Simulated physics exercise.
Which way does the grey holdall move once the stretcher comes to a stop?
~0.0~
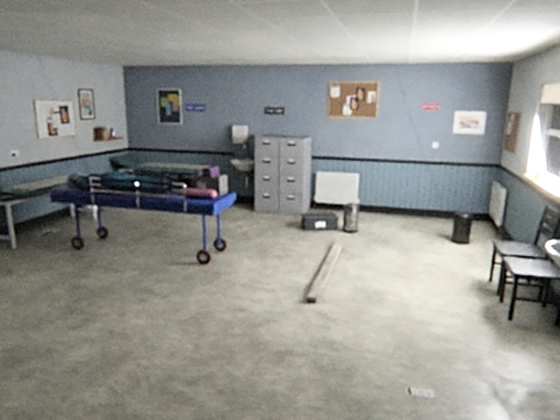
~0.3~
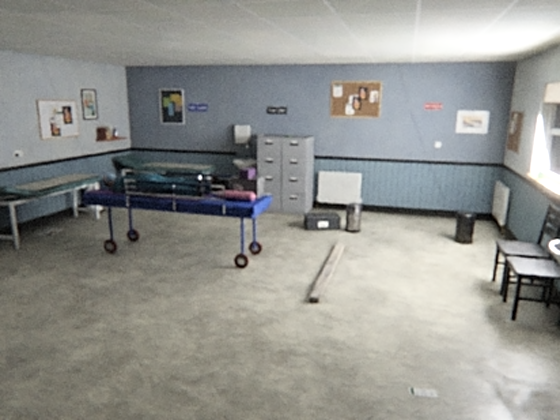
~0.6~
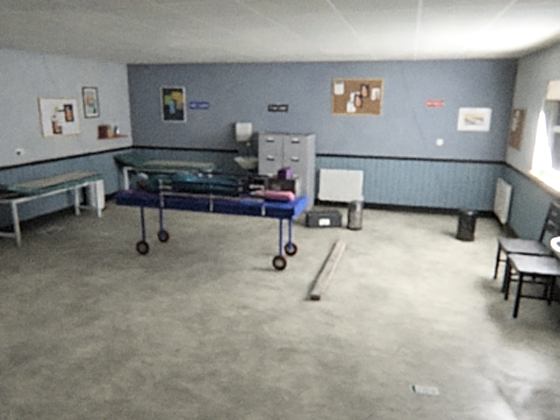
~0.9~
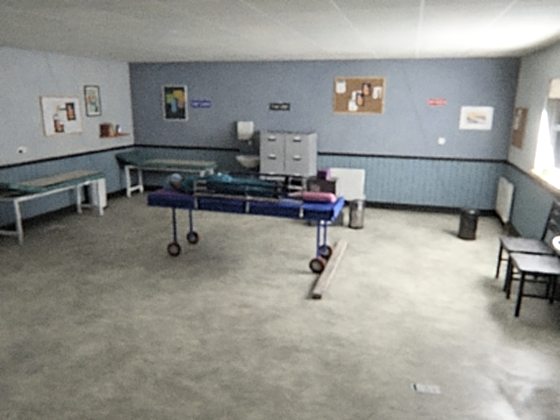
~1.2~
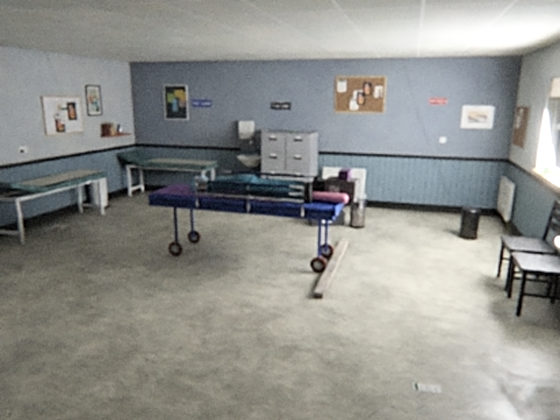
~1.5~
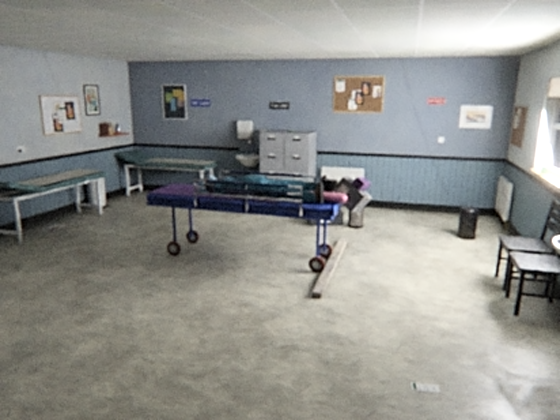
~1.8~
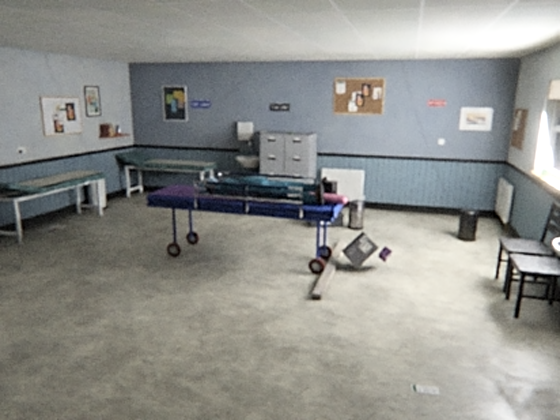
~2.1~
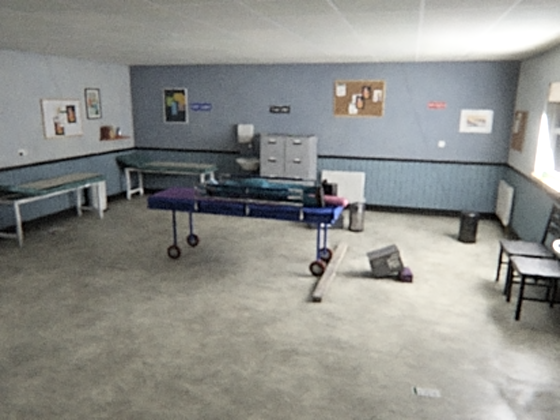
The grey holdall moves to the right, going over the end of the stretcher and dropping to the floor.
